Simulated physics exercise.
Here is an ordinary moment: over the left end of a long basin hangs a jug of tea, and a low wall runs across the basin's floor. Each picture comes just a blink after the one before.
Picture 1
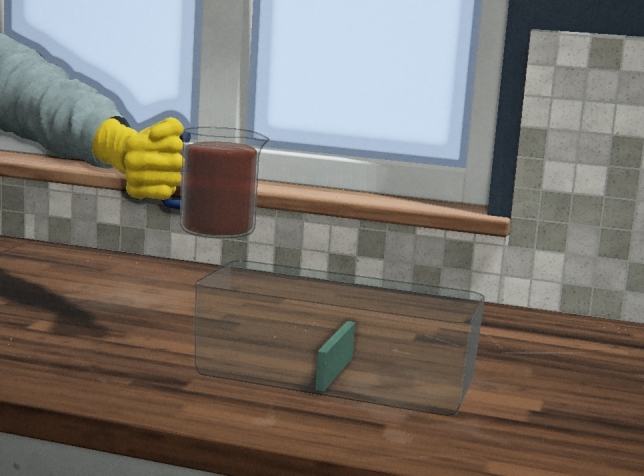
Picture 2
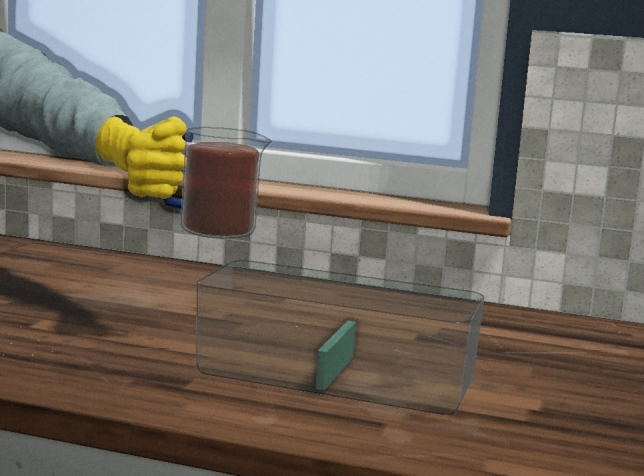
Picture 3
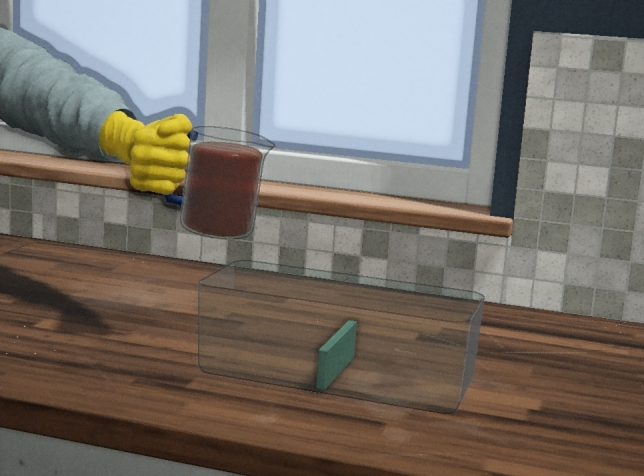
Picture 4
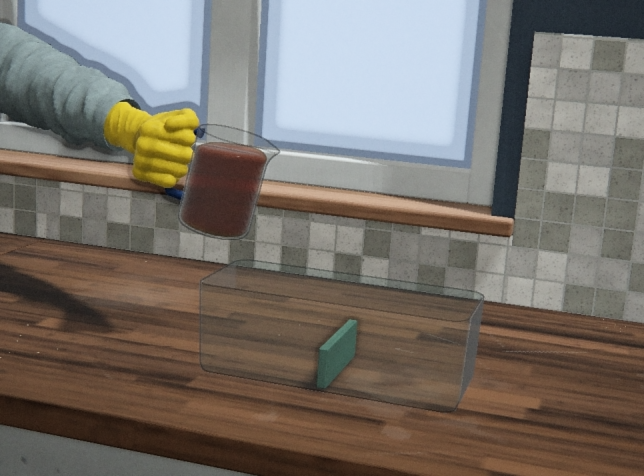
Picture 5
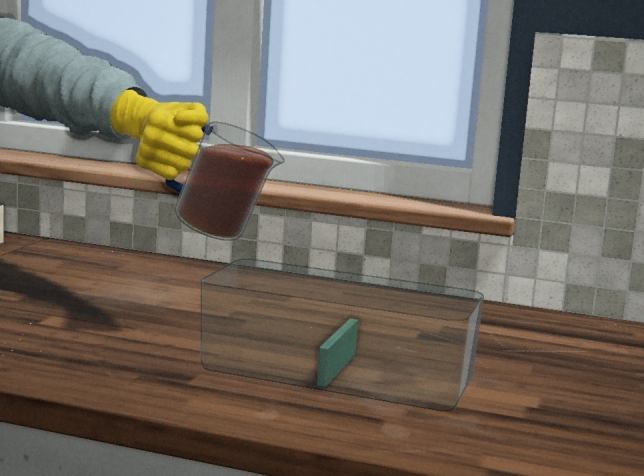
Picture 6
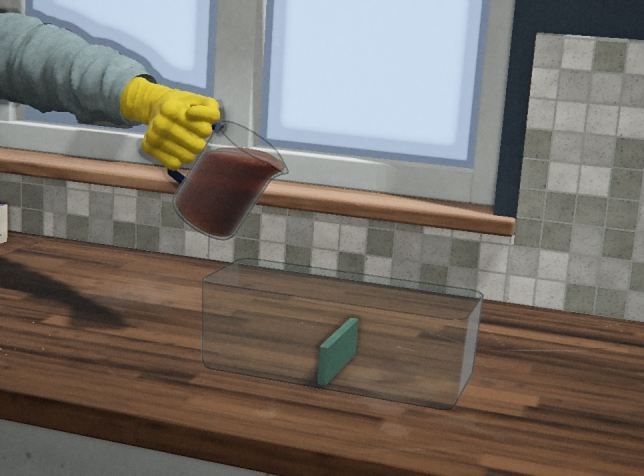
A yellow-gloved hand held a clear jug of reddish-brown tea above the left end of a long see-through basin with a low green wall inside, then tilted it steadily to the right.
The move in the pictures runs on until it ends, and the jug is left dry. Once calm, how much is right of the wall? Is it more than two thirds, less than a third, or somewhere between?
Less than a third.
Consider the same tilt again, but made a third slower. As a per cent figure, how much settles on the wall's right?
Close to 0 in a hundred.
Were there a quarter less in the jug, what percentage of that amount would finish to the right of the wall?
Estimate: Around 5 per cent.
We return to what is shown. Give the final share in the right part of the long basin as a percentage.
I'd estimate around 0 per cent.
A moment on, the jug is tipped on its side and 70 per cent is still to pour, 11 is left of the wall and 0 right of it.
Next, the jug is tipped on its side and 31 per cent is still to pour, 50 is left of the wall and 1 right of it.
Then the jug is tipped on its side and 12 per cent is still to pour, 77 is left of the wall and 1 right of it.
Later the jug is tipped on its side and 4 per cent is still to pour, 87 is left of the wall and 2 right of it.
Finally, 93 per cent lies left of the wall, 2 right of it and 5 outside.
